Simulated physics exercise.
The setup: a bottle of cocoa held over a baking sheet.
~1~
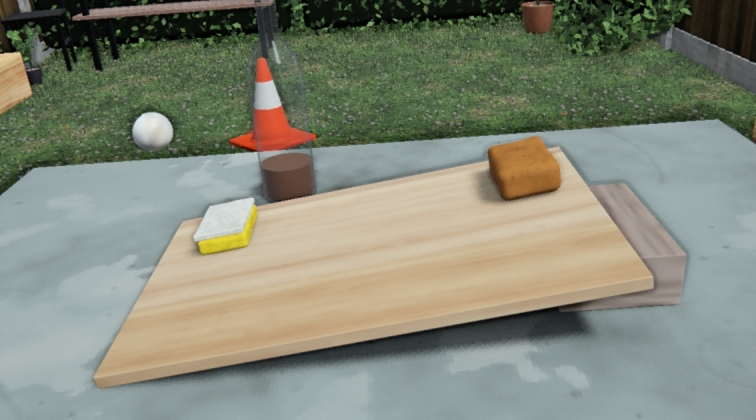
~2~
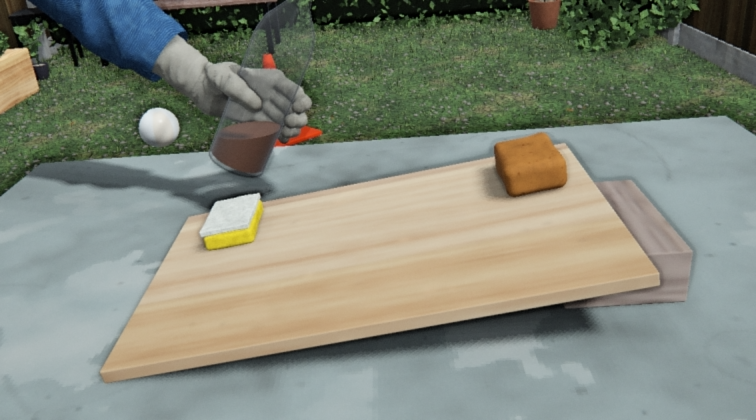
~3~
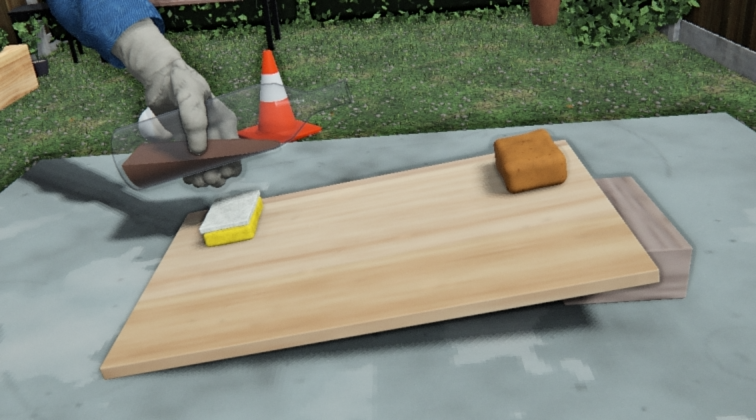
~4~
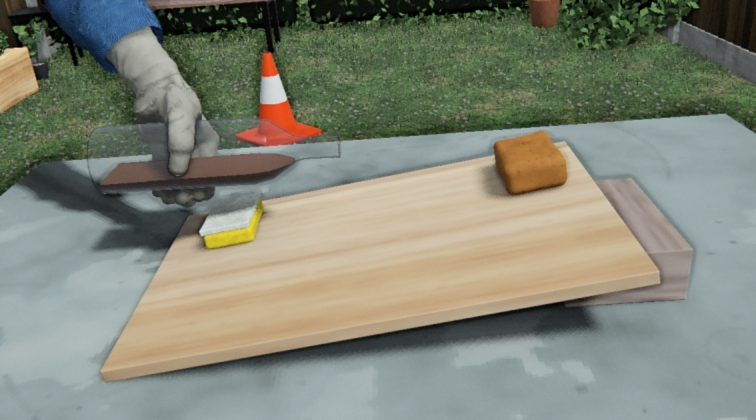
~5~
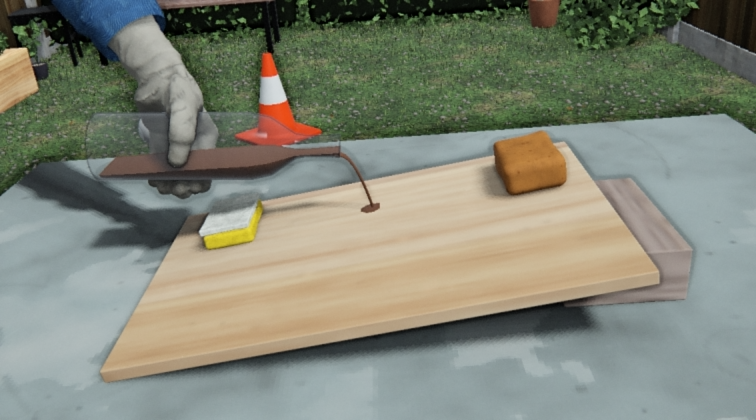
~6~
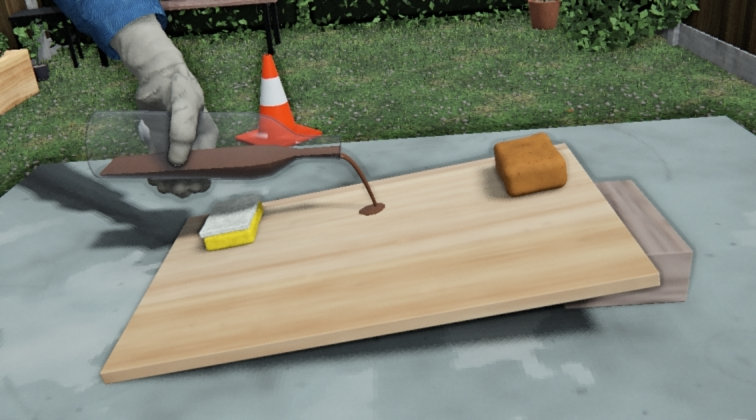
A gloved hand in a blue sleeve lifts a clear bottle of brown liquid from behind a pale wooden board, tips it level, and pours a thin stream that makes a small brown spot. The board slopes down to the left on a grey table in a garden, seen from slightly above. A yellow-and-white sponge at left and a brown bread roll at right stay put, near an orange-and-white cone.
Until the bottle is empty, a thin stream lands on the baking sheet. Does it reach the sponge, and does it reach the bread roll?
On the left the sponge: Reached; on the right the bread roll: Not reached.
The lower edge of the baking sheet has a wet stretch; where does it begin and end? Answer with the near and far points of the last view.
The wet part runs from about (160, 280) to (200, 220).
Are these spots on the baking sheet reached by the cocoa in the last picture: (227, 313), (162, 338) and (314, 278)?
Checking each in turn gives out of the spill, out of the spill and out of the spill.
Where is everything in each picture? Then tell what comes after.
The first picture shows the baking sheet slopes down to the left; bottle (278, 100) nearly empty; sponge (228, 226); bread roll (522, 167).
The second picture shows bottle (274, 68) tipped 30° with all of its load; sponge (234, 222).
The third picture shows bottle (239, 125) tipped 75° with all of its load; bread roll (528, 160).
The fourth picture shows the baking sheet slopes down to the left; bottle (223, 153) tipped 90° with all of its load; sponge (234, 221).
The fifth picture shows the first of it lands; bottle (222, 146) tipped 95° with all of its load; bread roll (528, 162).
The sixth picture shows the first of it lands; bottle (223, 146) tipped 95° with all of its load; sponge (234, 222); bread roll (528, 164).
Next, it runs down to the left; the sponge is clear of it; the bread roll is clear of it.
After that, it runs down to the left and off the end; the sponge is in it; the bread roll is clear of it.
Finally, it runs down to the left and off the end; the sponge is in it; the bread roll is clear of it.
